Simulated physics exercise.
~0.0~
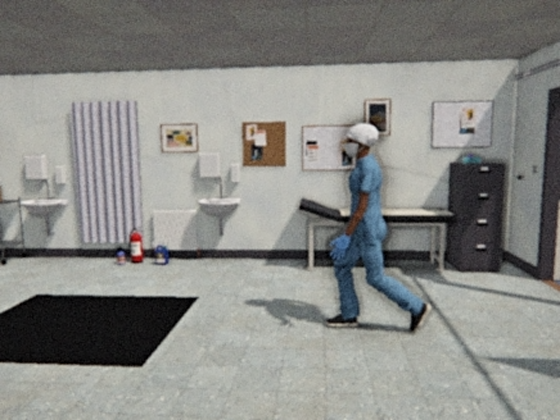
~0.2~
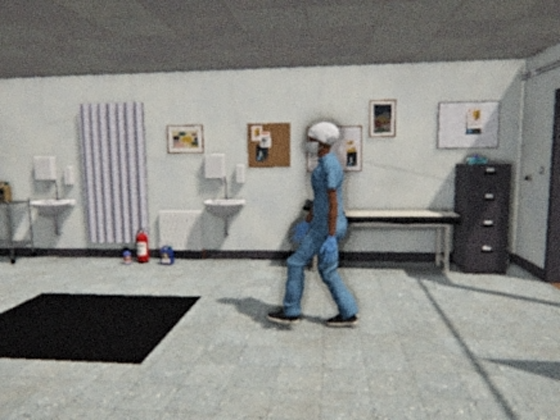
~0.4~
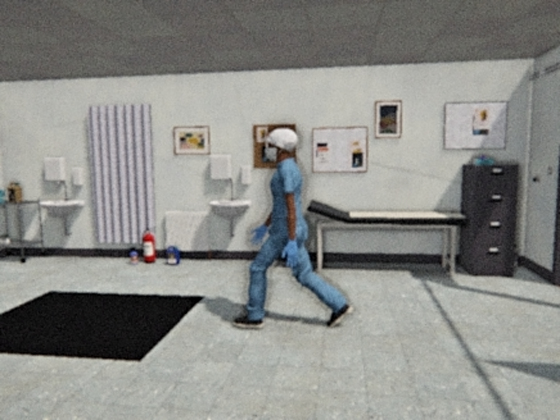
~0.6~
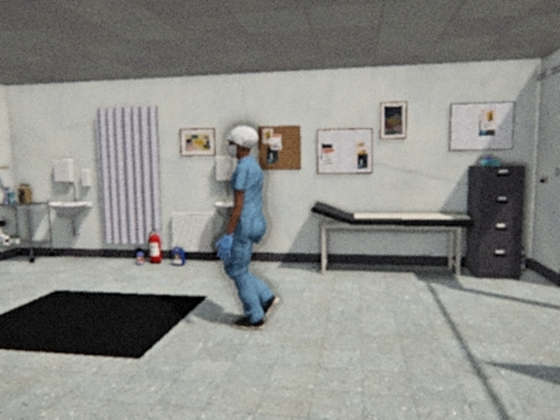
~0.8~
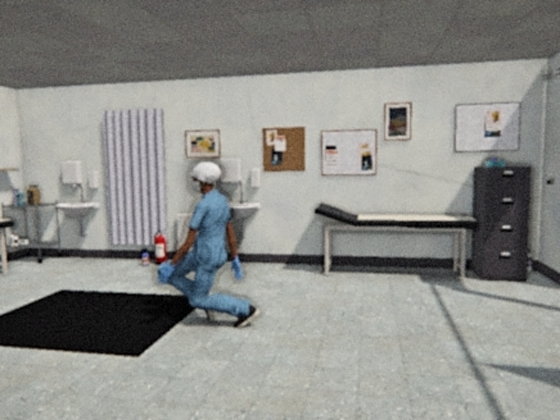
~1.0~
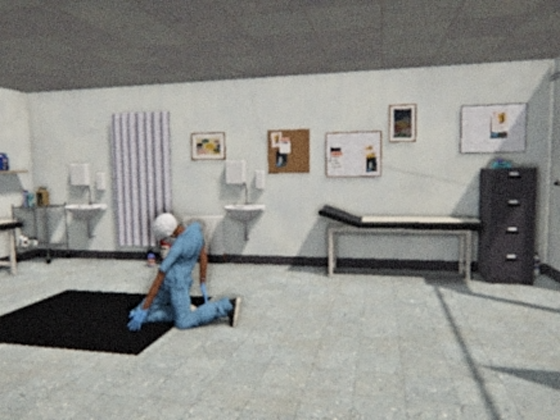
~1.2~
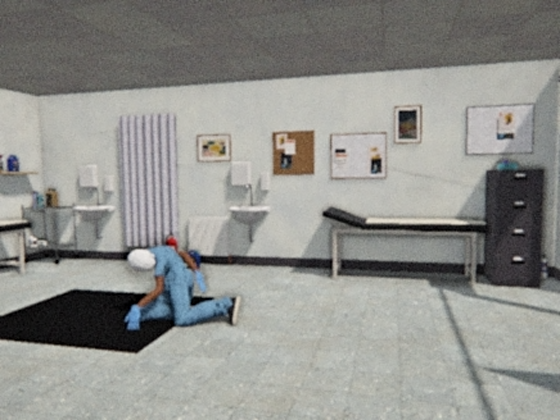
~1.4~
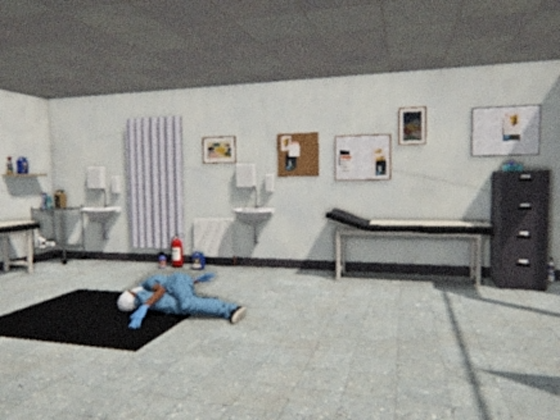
A person in blue scrubs walks left, drops low and ends sprawled across the black mat's edge.
